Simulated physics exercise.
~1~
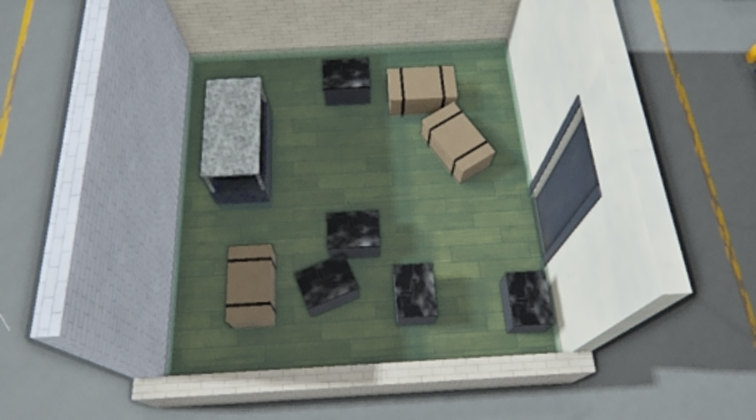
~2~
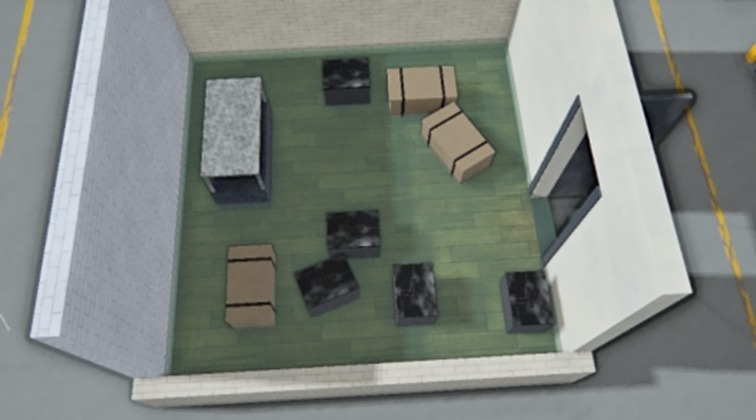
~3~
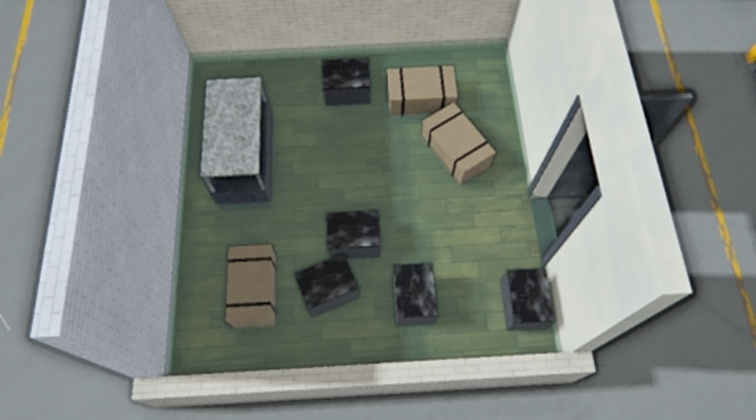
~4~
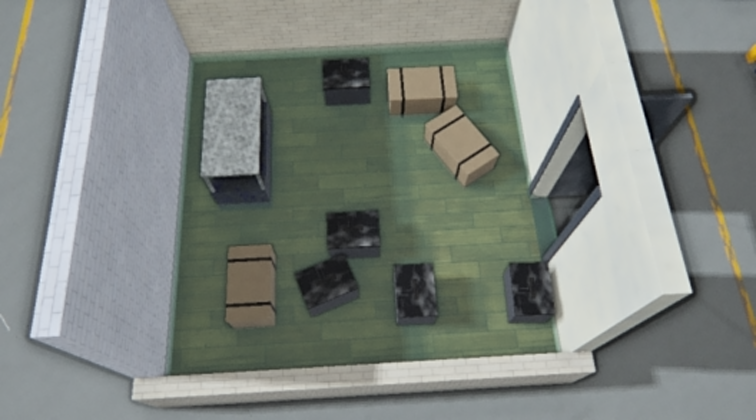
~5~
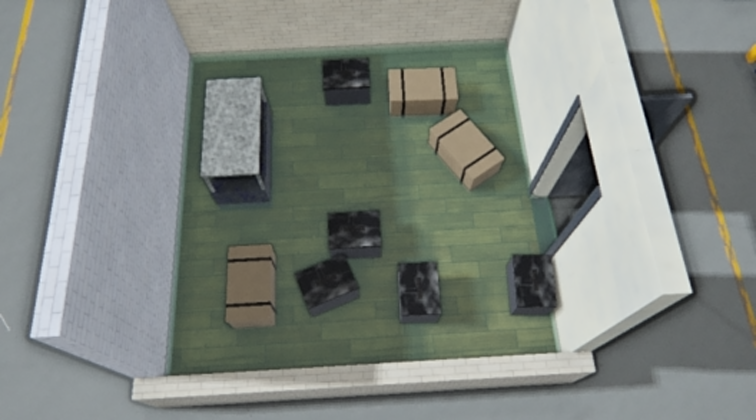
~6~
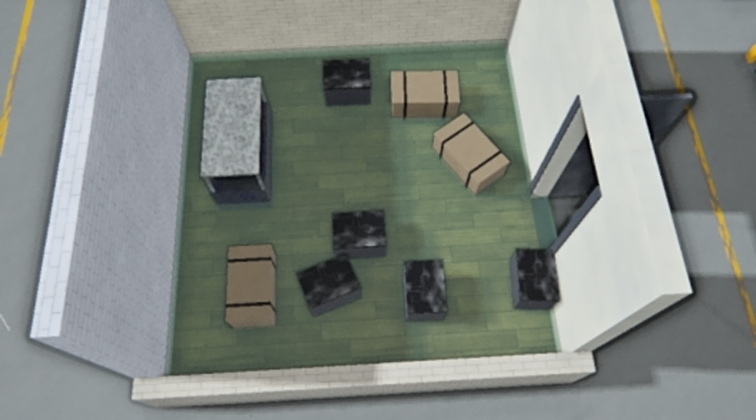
Green-floored room seen from above with dark and tan boxes, its right-hand door opening outward before several boxes shift slightly rightward.
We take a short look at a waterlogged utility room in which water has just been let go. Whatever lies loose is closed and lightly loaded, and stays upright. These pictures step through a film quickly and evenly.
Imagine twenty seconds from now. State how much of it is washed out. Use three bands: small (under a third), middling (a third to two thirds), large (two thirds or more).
Small.
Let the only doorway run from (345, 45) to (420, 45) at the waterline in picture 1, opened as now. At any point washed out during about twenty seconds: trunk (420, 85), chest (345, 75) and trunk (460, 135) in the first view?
Item one: Leaves; item two: Leaves; item three: Leaves.
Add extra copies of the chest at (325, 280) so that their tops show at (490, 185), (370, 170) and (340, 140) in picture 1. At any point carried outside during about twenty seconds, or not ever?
For the three copies in the stated order: Escaped, remained, remained.
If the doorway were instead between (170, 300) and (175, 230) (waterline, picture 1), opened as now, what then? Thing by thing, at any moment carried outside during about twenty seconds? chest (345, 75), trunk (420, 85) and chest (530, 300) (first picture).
Sequentially, I'd put it as not lost, not lost, not lost.
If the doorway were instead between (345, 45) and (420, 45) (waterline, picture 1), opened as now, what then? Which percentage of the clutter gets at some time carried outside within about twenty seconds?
About 50 percent, I'd say.
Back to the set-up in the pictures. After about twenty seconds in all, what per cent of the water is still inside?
70 %.
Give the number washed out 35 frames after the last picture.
The number works out to 0.
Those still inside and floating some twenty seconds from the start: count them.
Count: 8.
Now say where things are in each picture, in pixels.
A chest at (530, 298), afloat; a trunk at (458, 136) floats; 0 of 8 have shifted, in the first frame.
A chest at (530, 298) floats; a trunk at (458, 136), afloat; 0 of 8 have shifted, in the second frame.
A chest at (531, 295), afloat, close to its start; a trunk at (459, 136), afloat; 0 of 8 have shifted, in the third frame.
A chest at (532, 288), afloat, close to its start; a trunk at (462, 139), afloat, close to its start; 2 of 8 have shifted, in the fourth frame.
A chest at (535, 280) floats, close to its start; a trunk at (467, 143), afloat, close to its start; 3 of 8 have shifted, in the fifth frame.
A chest at (538, 274) floats, close to its start; a trunk at (472, 147) floats, close to its start; 5 of 8 have shifted, in the sixth frame.
A moment on, 0 of 8 are out; 8 afloat.
Next, 0 of 8 are out; 8 afloat.
Later, 0 of 8 are out; 8 afloat.
In the end, 0 of 8 are out; 8 afloat.
